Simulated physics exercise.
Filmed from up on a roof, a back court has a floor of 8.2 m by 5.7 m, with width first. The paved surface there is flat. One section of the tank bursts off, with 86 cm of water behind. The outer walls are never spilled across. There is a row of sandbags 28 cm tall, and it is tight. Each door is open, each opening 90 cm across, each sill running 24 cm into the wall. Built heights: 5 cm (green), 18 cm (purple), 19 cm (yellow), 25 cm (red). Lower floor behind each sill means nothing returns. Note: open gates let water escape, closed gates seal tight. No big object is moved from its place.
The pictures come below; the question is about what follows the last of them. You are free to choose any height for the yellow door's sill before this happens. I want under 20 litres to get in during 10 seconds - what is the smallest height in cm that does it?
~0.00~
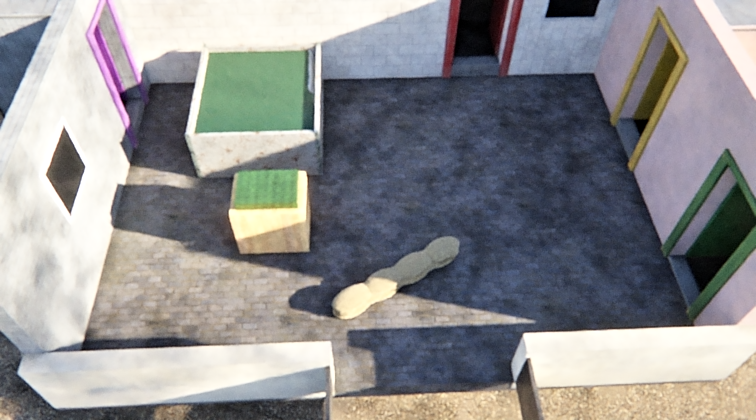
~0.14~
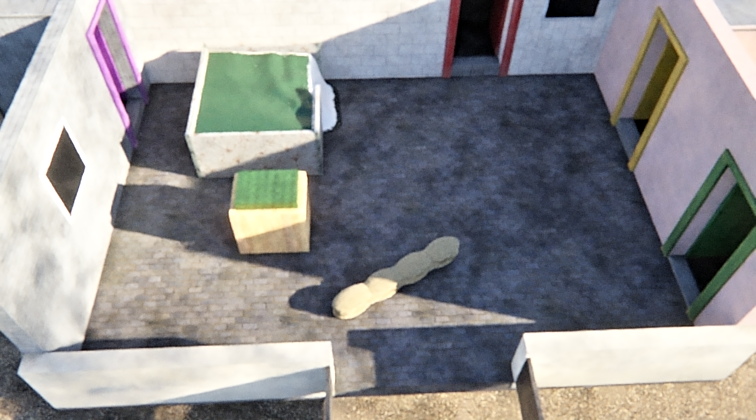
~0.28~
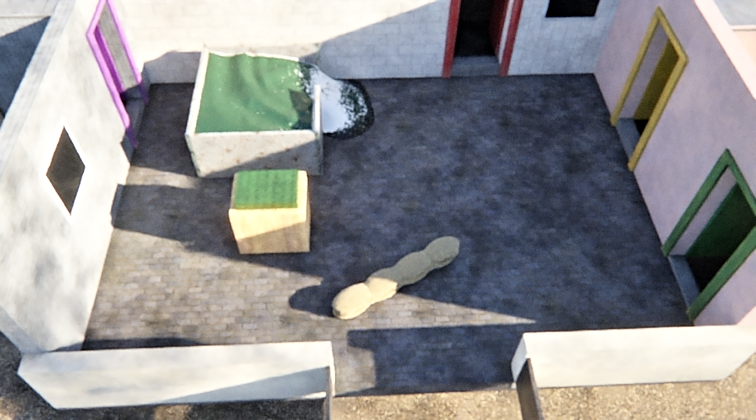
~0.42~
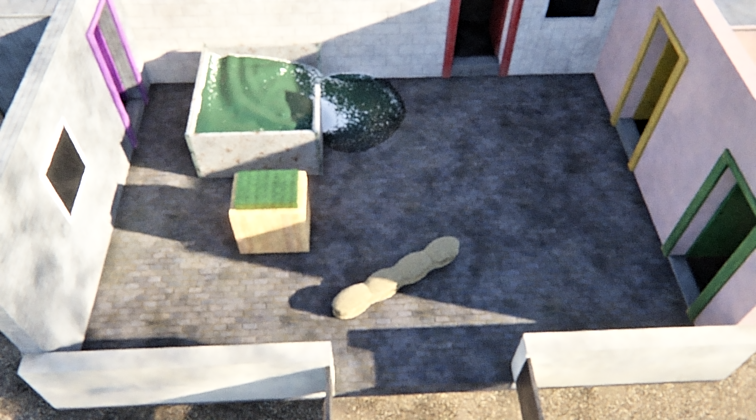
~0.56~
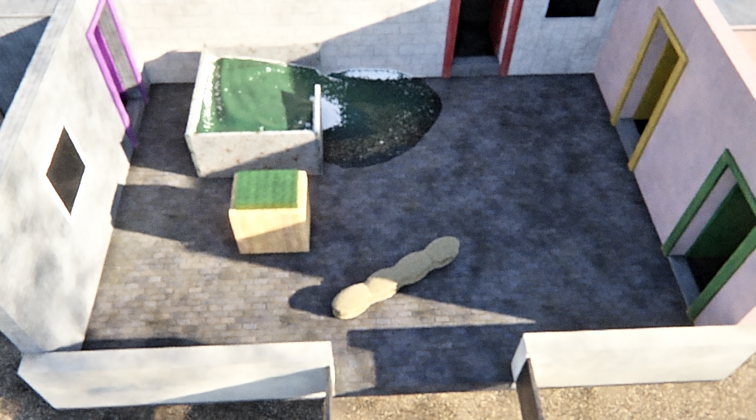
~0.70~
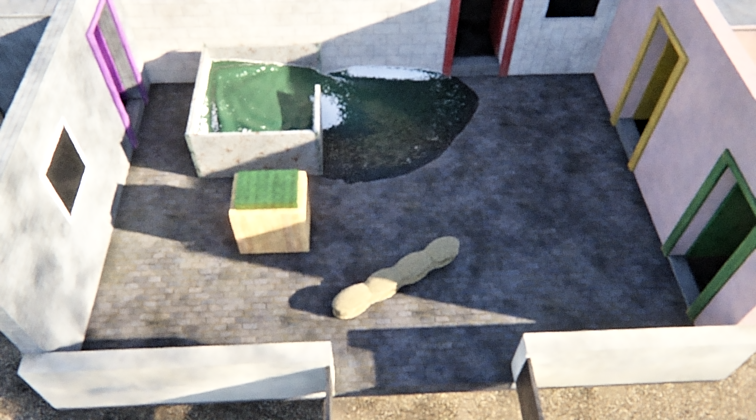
You would need about 28 cm.
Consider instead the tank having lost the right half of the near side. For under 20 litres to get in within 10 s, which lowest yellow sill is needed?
In that case you'd want it roughly 11.5 cm high.
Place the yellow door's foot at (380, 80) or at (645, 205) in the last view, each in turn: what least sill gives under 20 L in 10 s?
27 and 14.5 cm.
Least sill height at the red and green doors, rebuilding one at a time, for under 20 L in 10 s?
Close to 8.5 cm (red) and close to 14.0 cm (green).
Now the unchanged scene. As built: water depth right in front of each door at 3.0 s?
In cm: Green 9, purple 0, yellow 31, red 10.
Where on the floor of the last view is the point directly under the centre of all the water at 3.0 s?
Centre of the water: Approx. (407, 133) px.
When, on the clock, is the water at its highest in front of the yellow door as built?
Around 2.4 s, give or take.
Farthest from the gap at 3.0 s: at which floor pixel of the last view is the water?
The tip of the flood lies near (686, 318).
After 1.4 s water covers 30 % of the floor, deepest (42 cm) near (330, 103); it has not reached the yellow door.
After 3.0 s water covers 45 % of the floor, deepest (34 cm) near (599, 96); 31 cm at the yellow door, 55 litres in over its 19 cm sill.
After 10.0 s water covers 85 % of the floor, deepest (12 cm) near (633, 358); 8 cm at the yellow door, 91 litres in over its 19 cm sill.
At the yellow door as built, the water arrived by 1.6 s and peaked near 35 cm at 2.4 s.
With a sill of 22.5 cm, 54 litres would have come in within the 10 s; with 30.5 cm, 11 litres. So under 20 litres takes about 28 cm.
